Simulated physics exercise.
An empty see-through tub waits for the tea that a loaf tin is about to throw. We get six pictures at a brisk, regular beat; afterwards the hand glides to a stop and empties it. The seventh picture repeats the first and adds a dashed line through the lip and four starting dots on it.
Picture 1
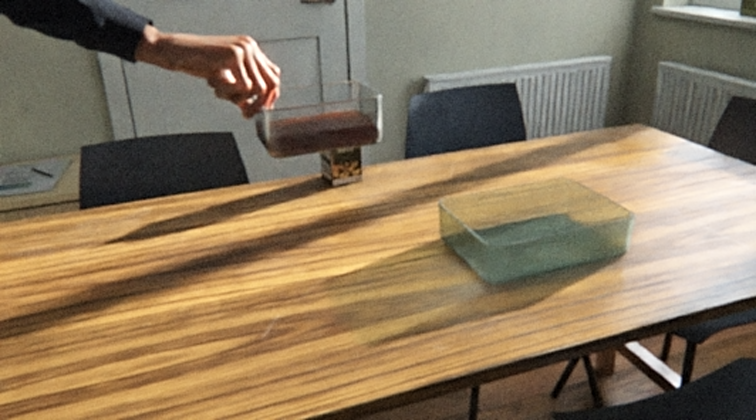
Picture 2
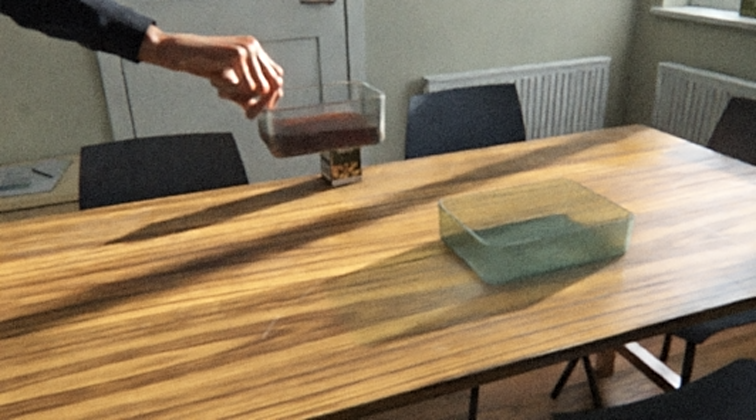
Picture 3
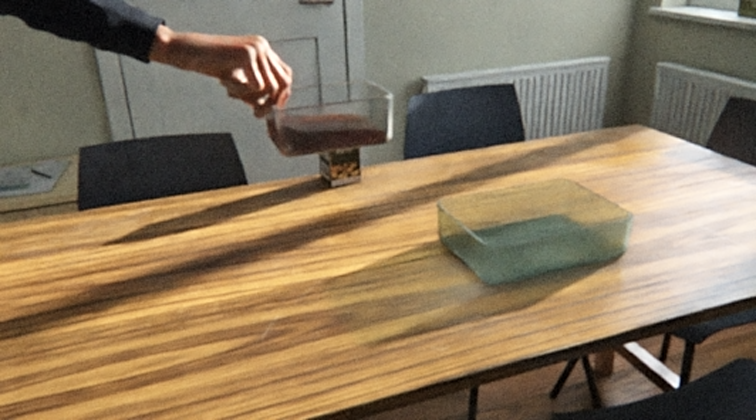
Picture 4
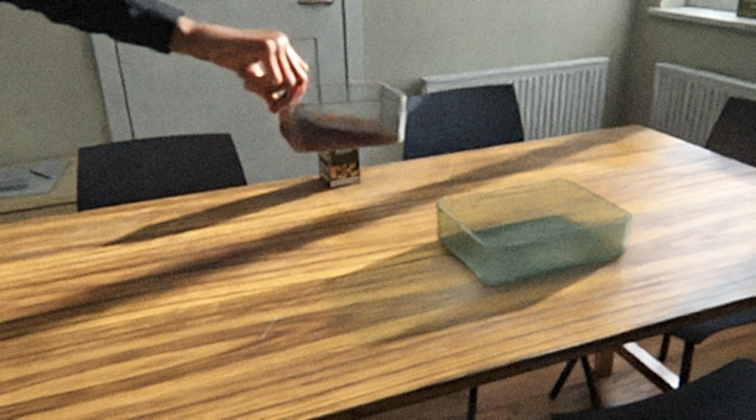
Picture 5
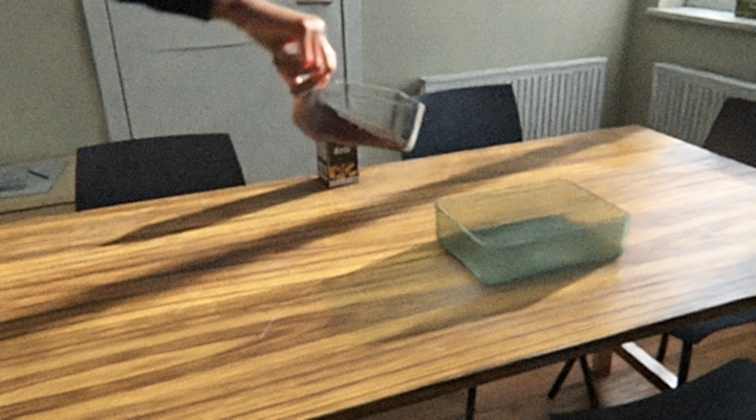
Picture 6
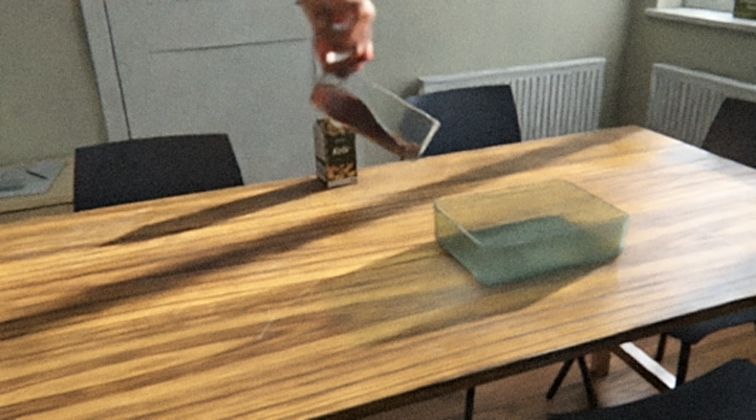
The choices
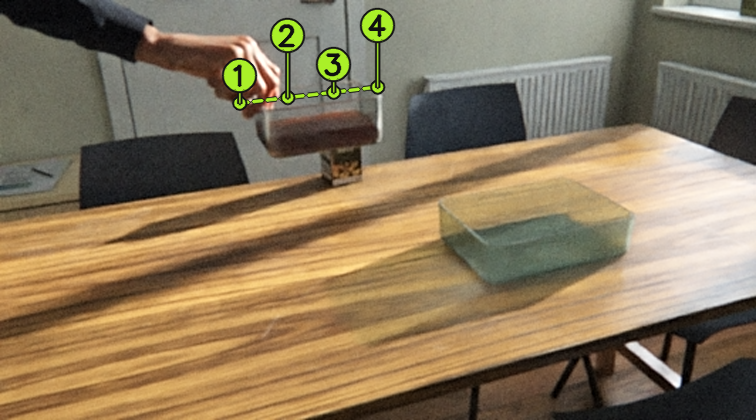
A hand in a dark sleeve holds a clear, loaf-shaped container of reddish-brown liquid above a striped wooden table, seen from slightly above in a sunlit room with dark chairs, a pale door and white radiators. A small patterned carton stands behind it, and an empty greenish see-through tub sits to the right. The hand moves right, tilting the container increasingly rightward, its liquid still inside.
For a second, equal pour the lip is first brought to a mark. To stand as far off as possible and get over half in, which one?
Use spot 2.
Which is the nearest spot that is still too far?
Spot 1.
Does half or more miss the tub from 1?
Yes, it does.
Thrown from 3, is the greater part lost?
No, that is safe.
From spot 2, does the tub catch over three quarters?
No, less.
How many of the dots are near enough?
Three.
In lime, 1 at (239, 103); 2 at (287, 97); 3 at (333, 92); 4 at (377, 87).
With 1, about 23 % lands in the tub, 70 % falls short and 6 % goes beside or beyond.
With 2, about 61 % lands in the tub, 29 % falls short and 10 % goes beside or beyond.
With 3, about 68 % lands in the tub, 17 % falls short and 15 % goes beside or beyond.
With 4, about 78 % lands in the tub, 8 % falls short and 14 % goes beside or beyond.
